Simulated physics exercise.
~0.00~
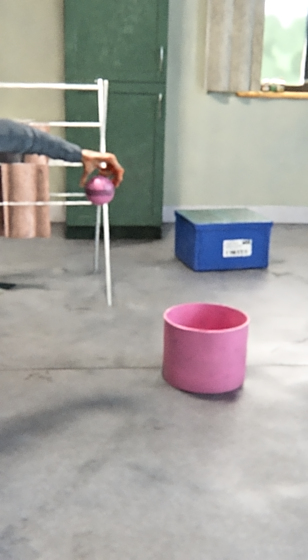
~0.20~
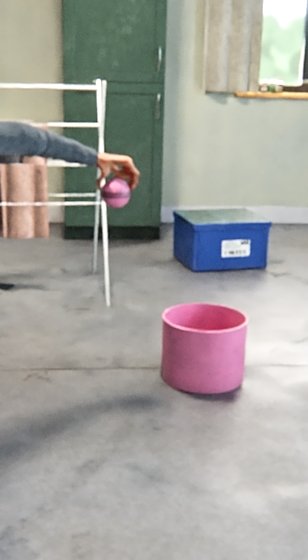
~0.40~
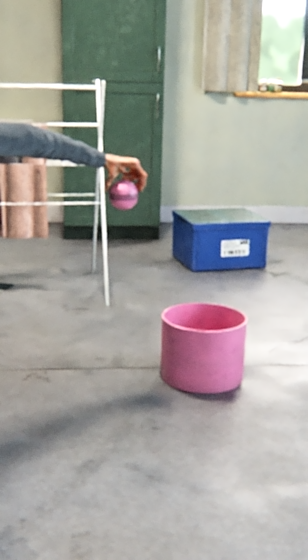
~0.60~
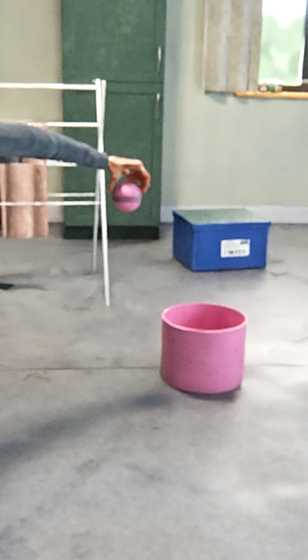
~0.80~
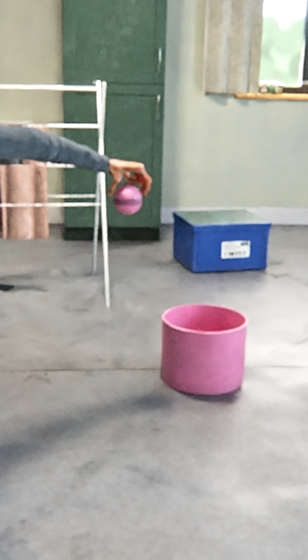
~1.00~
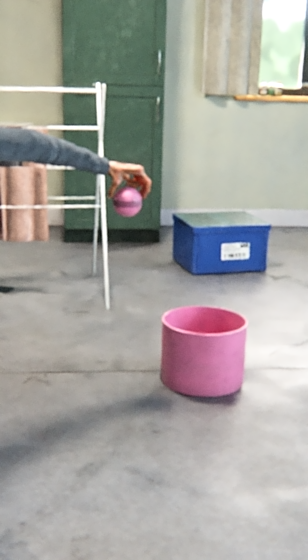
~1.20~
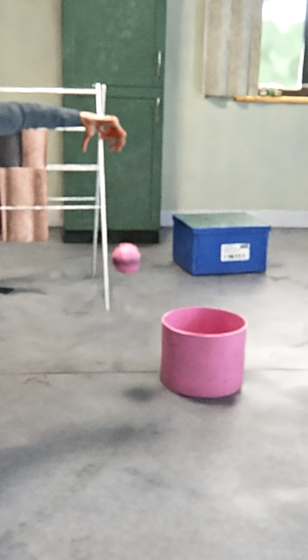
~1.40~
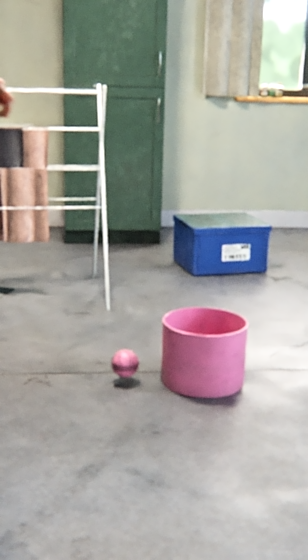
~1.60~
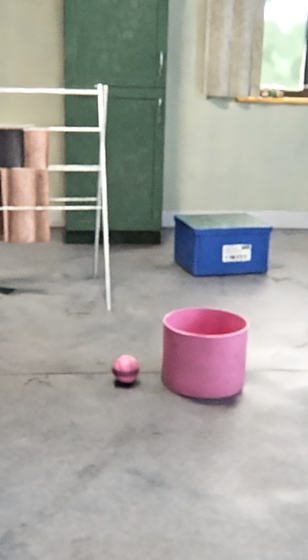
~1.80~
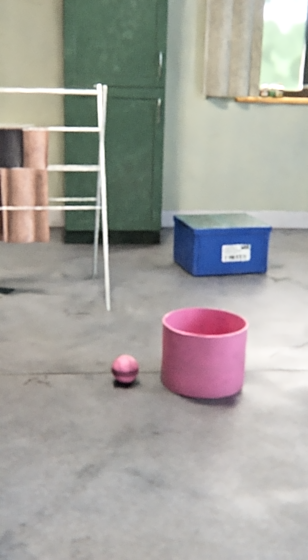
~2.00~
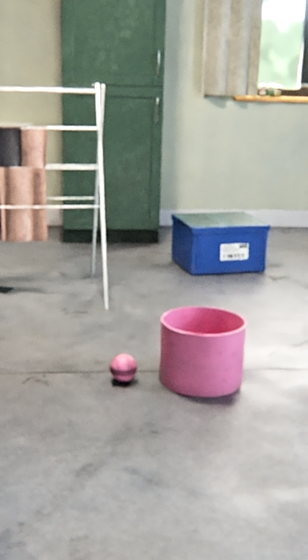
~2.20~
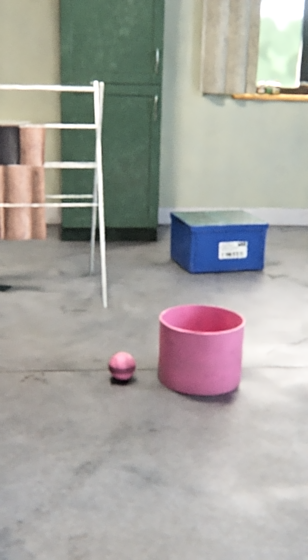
We see a hand holding a pink ball above a grey floor, shifting it slightly right toward a pink bucket, then letting go and drawing back to the left. The ball drops straight down, misses the bucket and rests on the floor to its left.
